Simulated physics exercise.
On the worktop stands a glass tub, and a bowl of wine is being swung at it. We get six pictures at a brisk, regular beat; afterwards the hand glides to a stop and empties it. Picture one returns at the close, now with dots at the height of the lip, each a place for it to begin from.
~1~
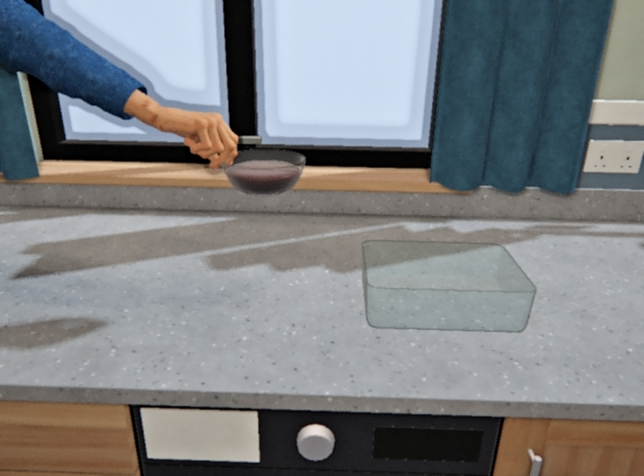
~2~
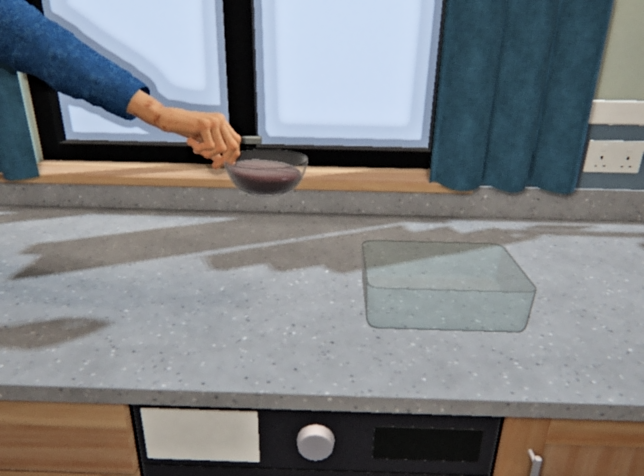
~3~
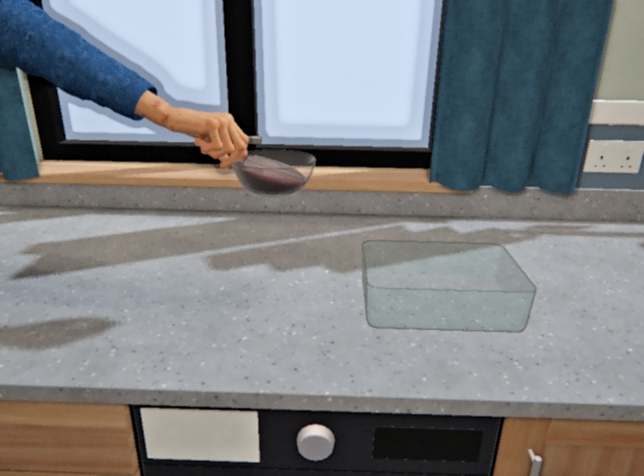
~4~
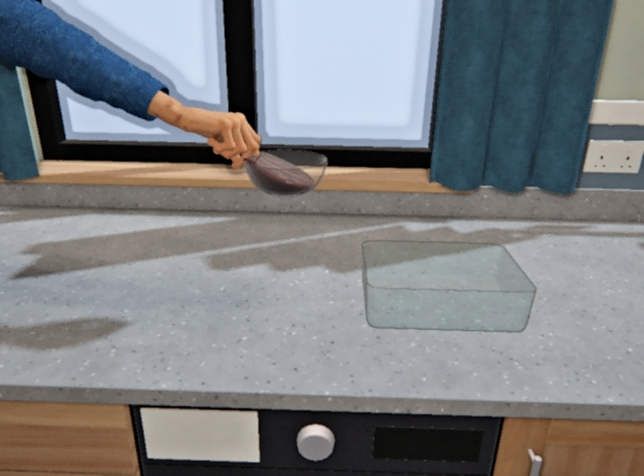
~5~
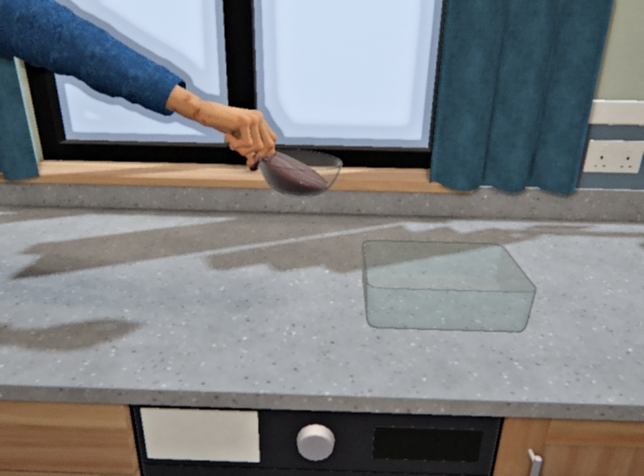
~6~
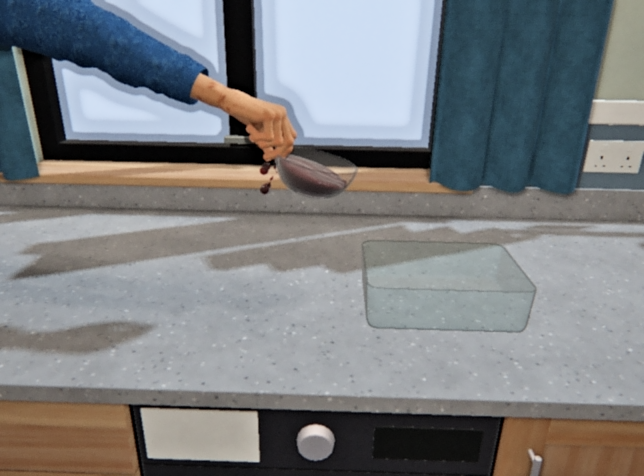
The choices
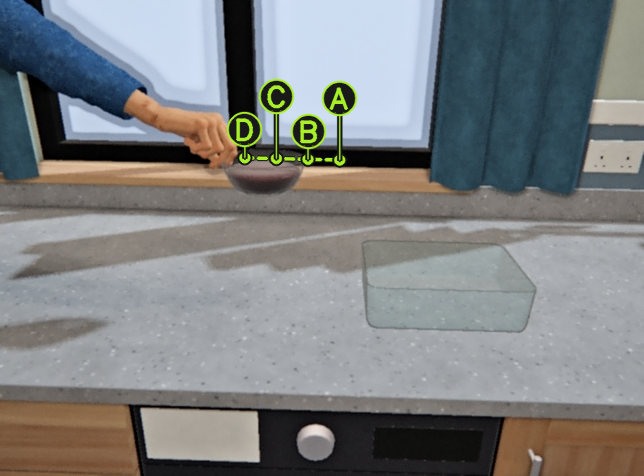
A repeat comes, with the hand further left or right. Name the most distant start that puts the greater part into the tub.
Use place D.
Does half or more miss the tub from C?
No, not at all.
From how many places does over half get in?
All four.
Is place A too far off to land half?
No.
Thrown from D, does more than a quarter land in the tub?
Yes, clearly.
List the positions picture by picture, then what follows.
Upright, lip at (303, 159); tub from (366, 324) to (525, 329); nothing has left yet.
Upright, lip at (306, 159); nothing has left yet.
Upright, lip at (314, 159); nothing has left yet.
Upright, lip at (326, 159); wine is over the rim, down to (244, 157).
Tipped about 4°, lip at (340, 162); wine is over the rim, down to (255, 167).
Tipped about 12°, lip at (356, 168); wine is over the rim, down to (266, 191).
On the marked copy, A at (339, 160); B at (308, 159); C at (276, 158); D at (244, 157).
With A, about 86 % lands in the tub, 8 % falls short and 6 % goes beside or beyond.
With B, about 80 % lands in the tub, 6 % falls short and 14 % goes beside or beyond.
With C, about 79 % lands in the tub, 11 % falls short and 10 % goes beside or beyond.
With D, about 63 % lands in the tub, 28 % falls short and 8 % goes beside or beyond.
